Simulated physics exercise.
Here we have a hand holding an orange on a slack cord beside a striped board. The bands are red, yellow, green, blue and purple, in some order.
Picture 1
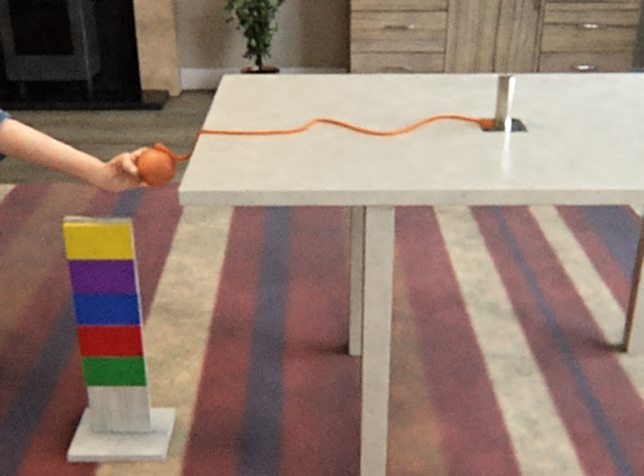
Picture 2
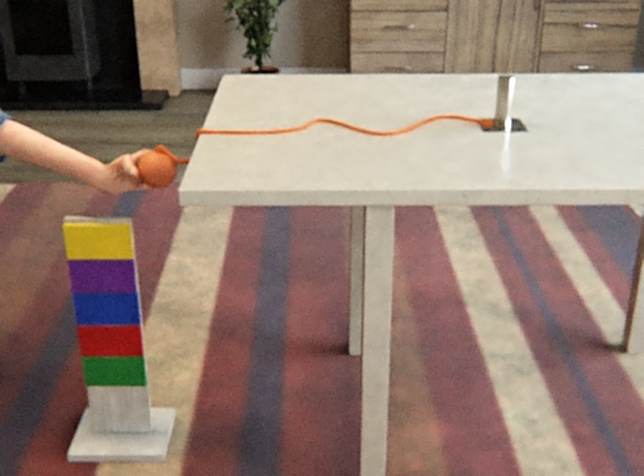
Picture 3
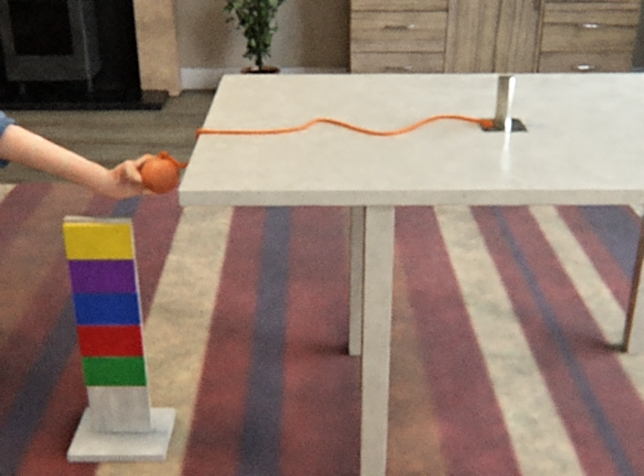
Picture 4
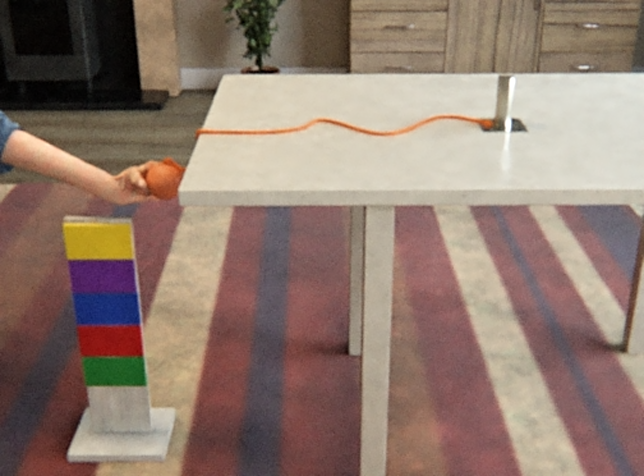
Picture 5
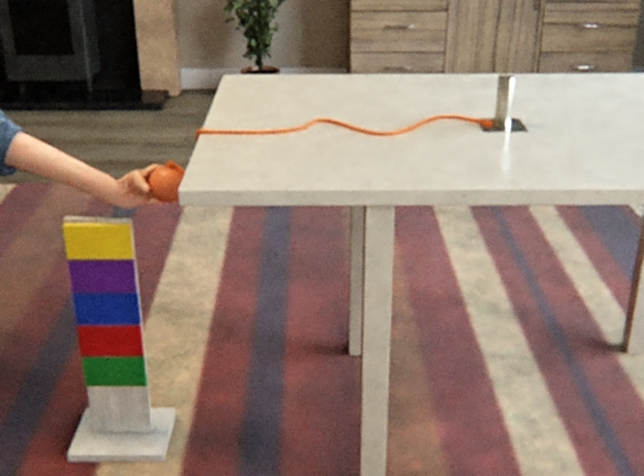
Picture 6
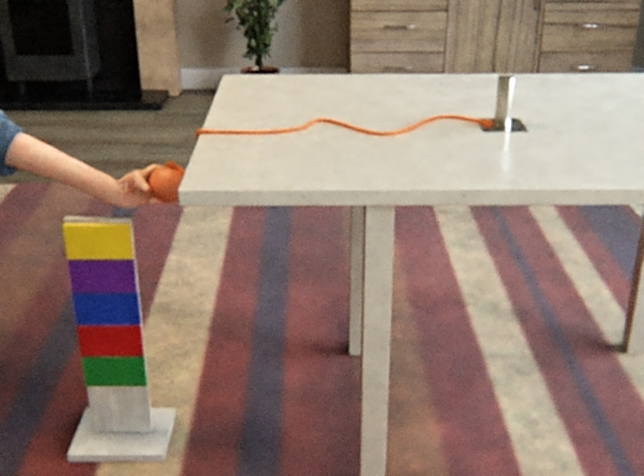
The clip opens with a hand at left holding a round orange object just off a pale table's edge, above a striped board, with a slack orange cord running across the tabletop to a small upright post. The hand shifts slightly right and down, close beside the table's corner, then stays nearly still.
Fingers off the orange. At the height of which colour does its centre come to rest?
Its centre hangs level with the purple band.
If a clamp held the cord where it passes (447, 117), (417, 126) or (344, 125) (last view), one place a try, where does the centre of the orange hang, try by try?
In that order: (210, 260), (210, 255) and (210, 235).
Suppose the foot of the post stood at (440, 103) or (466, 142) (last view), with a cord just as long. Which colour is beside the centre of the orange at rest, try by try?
Try by try: Blue; blue.
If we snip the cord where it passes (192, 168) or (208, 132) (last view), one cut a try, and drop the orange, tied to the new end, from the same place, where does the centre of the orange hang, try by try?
About (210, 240) and (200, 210).
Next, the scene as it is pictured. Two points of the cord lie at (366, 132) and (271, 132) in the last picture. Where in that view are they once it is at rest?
Near (330, 127) and (204, 131).
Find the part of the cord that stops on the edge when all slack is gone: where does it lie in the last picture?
The one at (265, 133).
Soon after, orange near (212, 256); level with yellow.
After that, orange near (203, 272); level with purple.
In the end, orange near (206, 272); level with purple. Its middle rests at the purple band.
